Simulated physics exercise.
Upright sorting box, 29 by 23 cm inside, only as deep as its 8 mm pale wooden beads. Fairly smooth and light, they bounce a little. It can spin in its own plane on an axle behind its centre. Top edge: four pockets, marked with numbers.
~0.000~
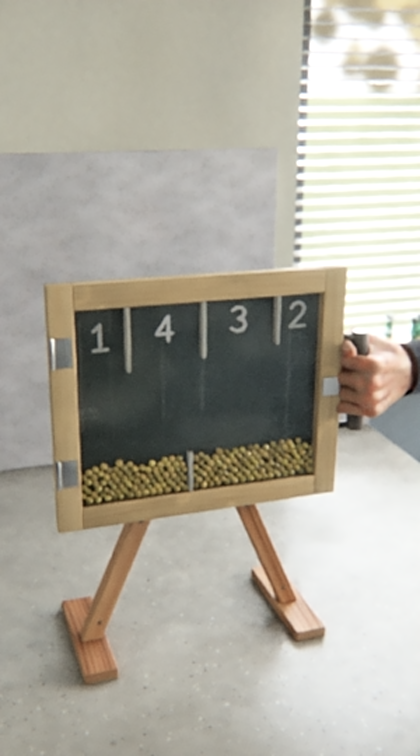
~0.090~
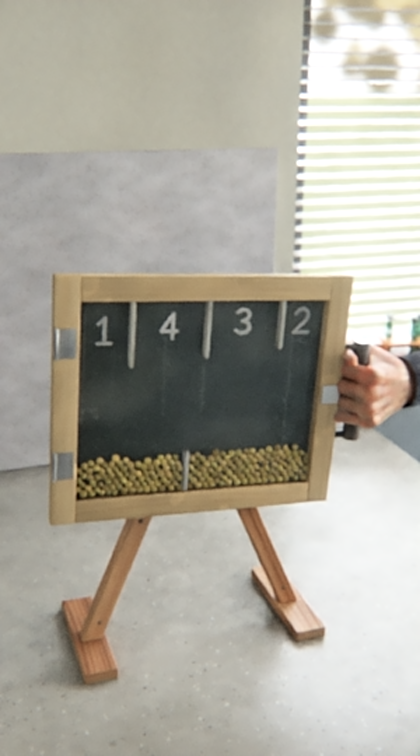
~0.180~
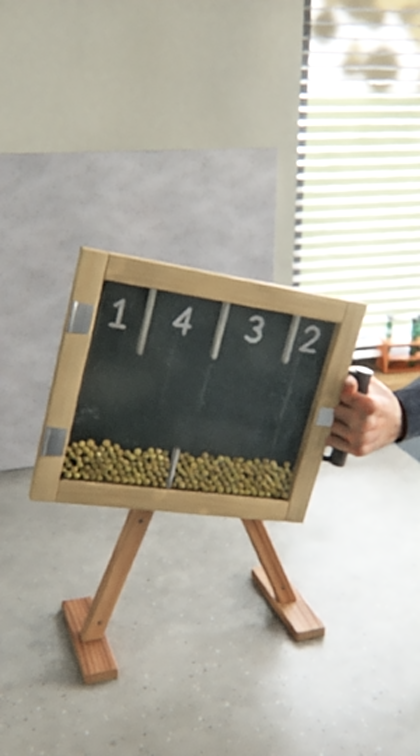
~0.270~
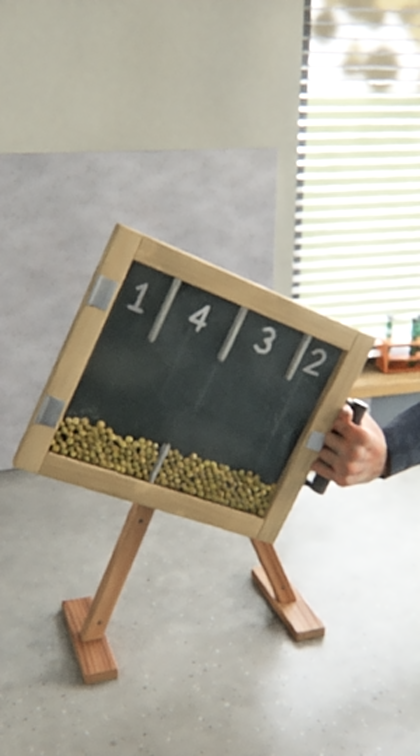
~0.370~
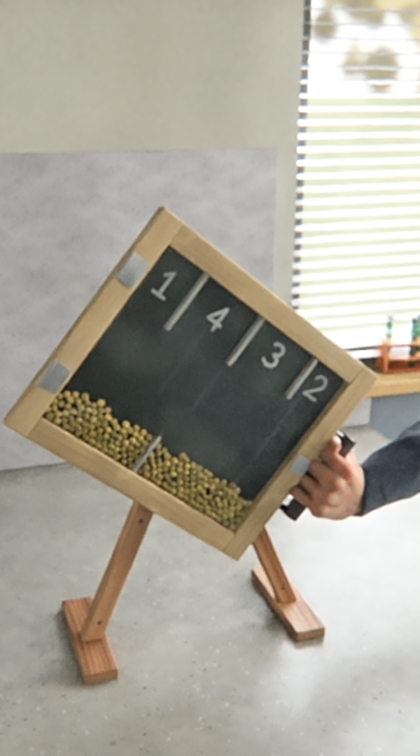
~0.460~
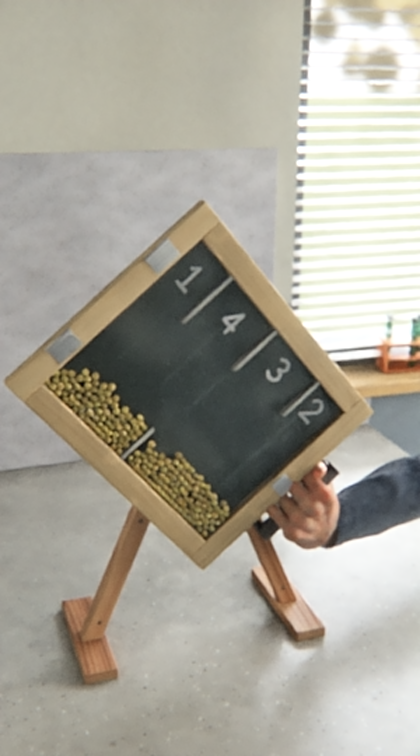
At the start, a hand on the right grips a wood-framed dark board standing level, pale beads lying along its bottom beneath four numbered pockets. The hand moves downward, turning the board steadily clockwise, and the beads shift toward the lower left, ending heaped along the slanted edge.
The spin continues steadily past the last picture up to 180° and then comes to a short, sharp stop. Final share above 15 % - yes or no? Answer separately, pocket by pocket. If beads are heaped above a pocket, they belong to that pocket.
Pocket 1: No; pocket 2: Yes; pocket 3: Yes; pocket 4: No.
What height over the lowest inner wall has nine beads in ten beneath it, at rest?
It comes to around 8 cm.
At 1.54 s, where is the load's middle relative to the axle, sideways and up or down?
Offset: About 9 cm left, about 6 cm below.
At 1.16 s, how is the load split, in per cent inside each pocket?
Pocket 1: 0; pocket 2: 20; pocket 3: 20; pocket 4: 0.
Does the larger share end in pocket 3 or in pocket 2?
The bigger share lands in pocket 3.
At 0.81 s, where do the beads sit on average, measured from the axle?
7 cm left, 4 cm below.
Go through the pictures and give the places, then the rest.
The first picture shows level, about 190 beads; load centre (203, 470); top bead (119, 463); no. 1 (99, 338), no. 2 (298, 314), no. 3 (239, 319), no. 4 (164, 329); walls (190, 491) to (190, 452).
The second picture shows turned 4° clockwise; load centre (198, 471); top bead (115, 458).
The third picture shows turned 14° clockwise; load centre (184, 471); top bead (82, 444).
The fourth picture shows turned 26° clockwise; load centre (170, 468); top bead (68, 421).
The fifth picture shows turned 39° clockwise; load centre (156, 462); top bead (67, 394).
The sixth picture shows turned 50° clockwise; load centre (146, 455); top bead (64, 373); no. 1 (190, 277), no. 2 (312, 410), no. 3 (279, 370), no. 4 (232, 321); partition tips (183, 321), (234, 368), (283, 413).
After 0.81 s, it has turned 95°, the beads' middle is 7 cm left of and 4 cm below the axle; inside pockets, nothing yet.
After 1.16 s, it has turned 141°, the beads' middle is 5 cm left of and 9 cm below the axle; inside pockets, no. 2, 20 %, no. 3, 20 %.
After 1.54 s, it has turned 180°, the beads' middle is 9 cm left of and 6 cm below the axle; inside pockets, no. 2, 20 %, no. 3, 30 %, no. 4, 5 %.
In the end, by 2.2 s, no. 1, 0 %, no. 2, 40 %, no. 3, 55 %, no. 4, 5 %.
